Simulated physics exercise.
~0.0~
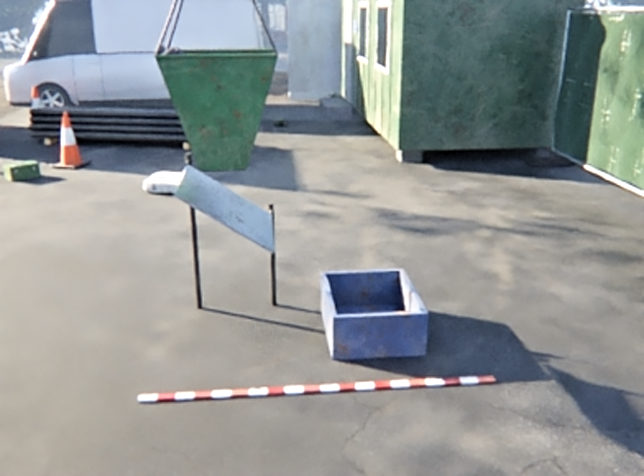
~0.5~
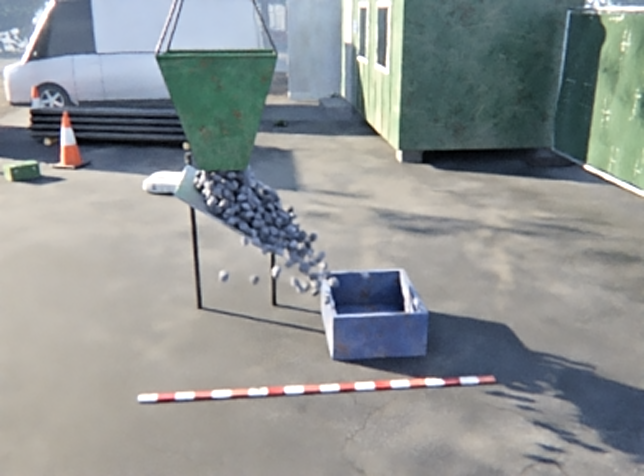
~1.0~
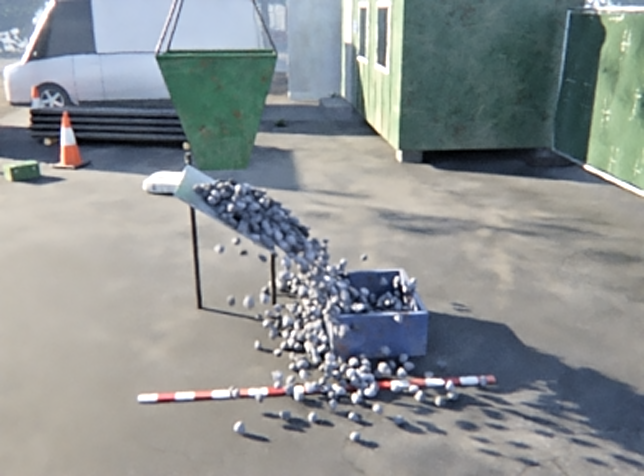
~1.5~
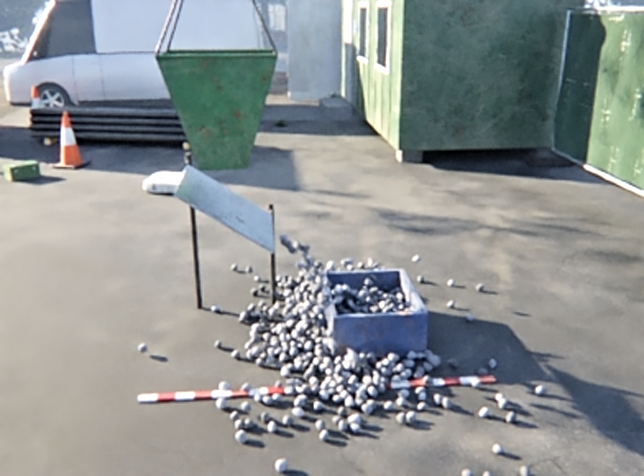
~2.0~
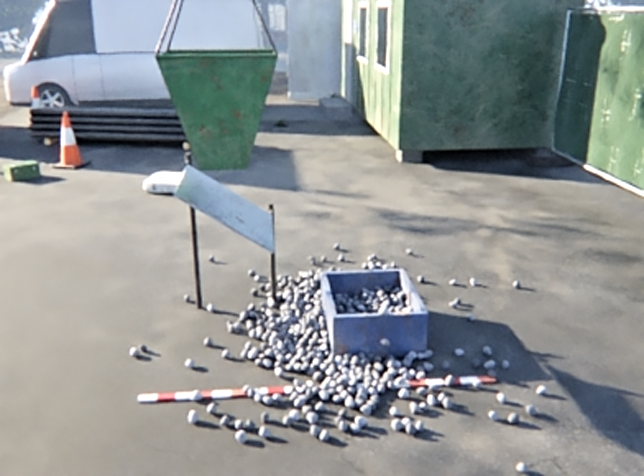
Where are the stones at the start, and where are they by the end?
At the start the stones are out of sight inside the raised green hopper. By the end they lie lower down and to the right, some in the bin and many scattered on the ground around it.
